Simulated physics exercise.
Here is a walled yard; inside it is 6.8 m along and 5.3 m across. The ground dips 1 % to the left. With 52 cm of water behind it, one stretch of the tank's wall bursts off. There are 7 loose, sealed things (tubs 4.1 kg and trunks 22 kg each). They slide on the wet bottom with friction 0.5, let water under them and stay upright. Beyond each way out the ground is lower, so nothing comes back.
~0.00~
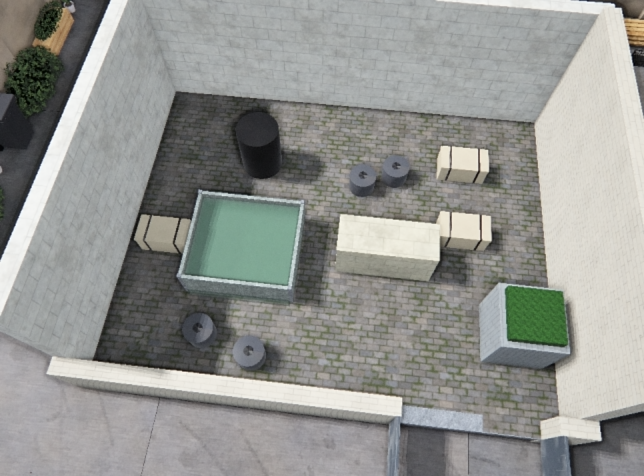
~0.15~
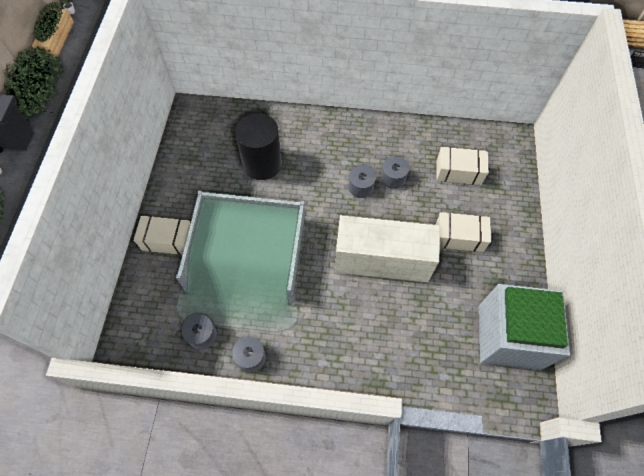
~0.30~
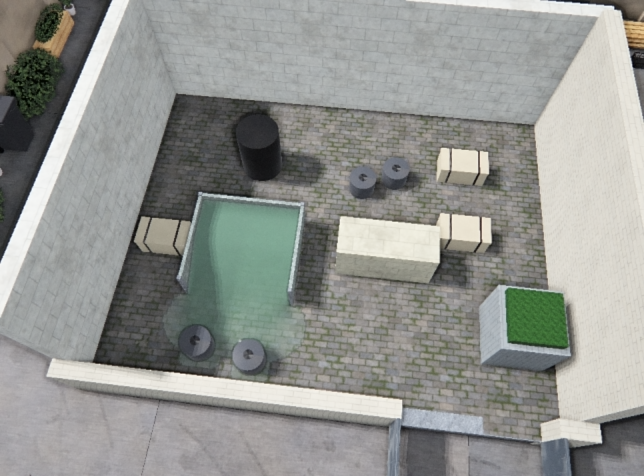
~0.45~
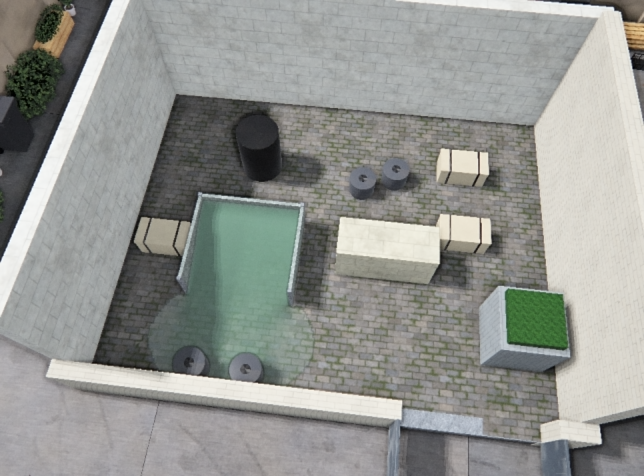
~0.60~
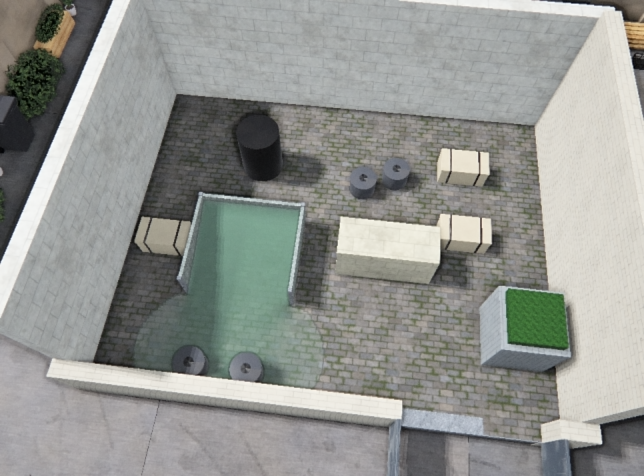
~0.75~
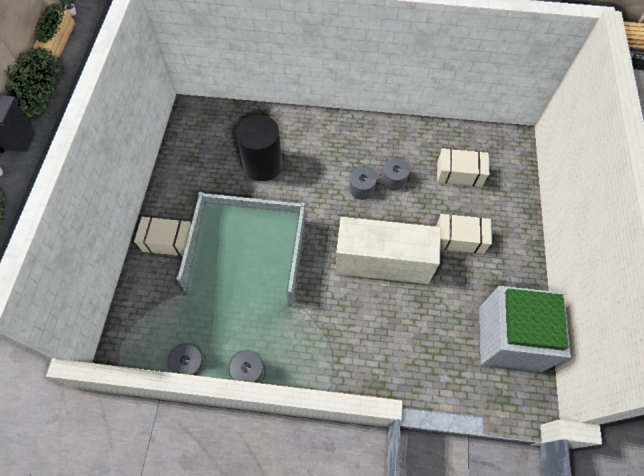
At the start, a walled yard holds a square tank of green water among dark tubs, pale trunks and a block. The tank's near wall gives way and water spreads over the paving around two nearby tubs, shifting them slightly toward the low front wall, while the pool widens and everything else stays put.
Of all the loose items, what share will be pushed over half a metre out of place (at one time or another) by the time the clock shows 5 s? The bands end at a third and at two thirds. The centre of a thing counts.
Share: From one to two thirds.
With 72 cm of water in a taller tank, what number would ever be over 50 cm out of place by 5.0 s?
Then 3.
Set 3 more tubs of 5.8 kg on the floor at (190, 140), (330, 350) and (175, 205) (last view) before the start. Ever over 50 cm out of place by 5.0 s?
In turn: Past it, more, over.
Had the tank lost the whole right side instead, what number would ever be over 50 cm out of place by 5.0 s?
Then 2.
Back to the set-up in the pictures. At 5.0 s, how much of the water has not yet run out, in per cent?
Some 96 per cent remains.
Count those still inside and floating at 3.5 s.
2 of them.
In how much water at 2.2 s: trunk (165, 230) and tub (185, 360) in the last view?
Roughly 4 and 10 cm.
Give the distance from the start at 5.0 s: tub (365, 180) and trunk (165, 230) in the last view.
In turn: 0 cm, 200 cm.
After 1.1 s 0 of 7 are over 50 cm from their spots; 2 afloat.
After 2.2 s 2 of 7 are over 50 cm from their spots; 1 afloat.
After 3.5 s 3 of 7 are over 50 cm from their spots; 2 afloat.
After 5.0 s 3 of 7 are over 50 cm from their spots, and 3 have been at some point; 2 afloat.
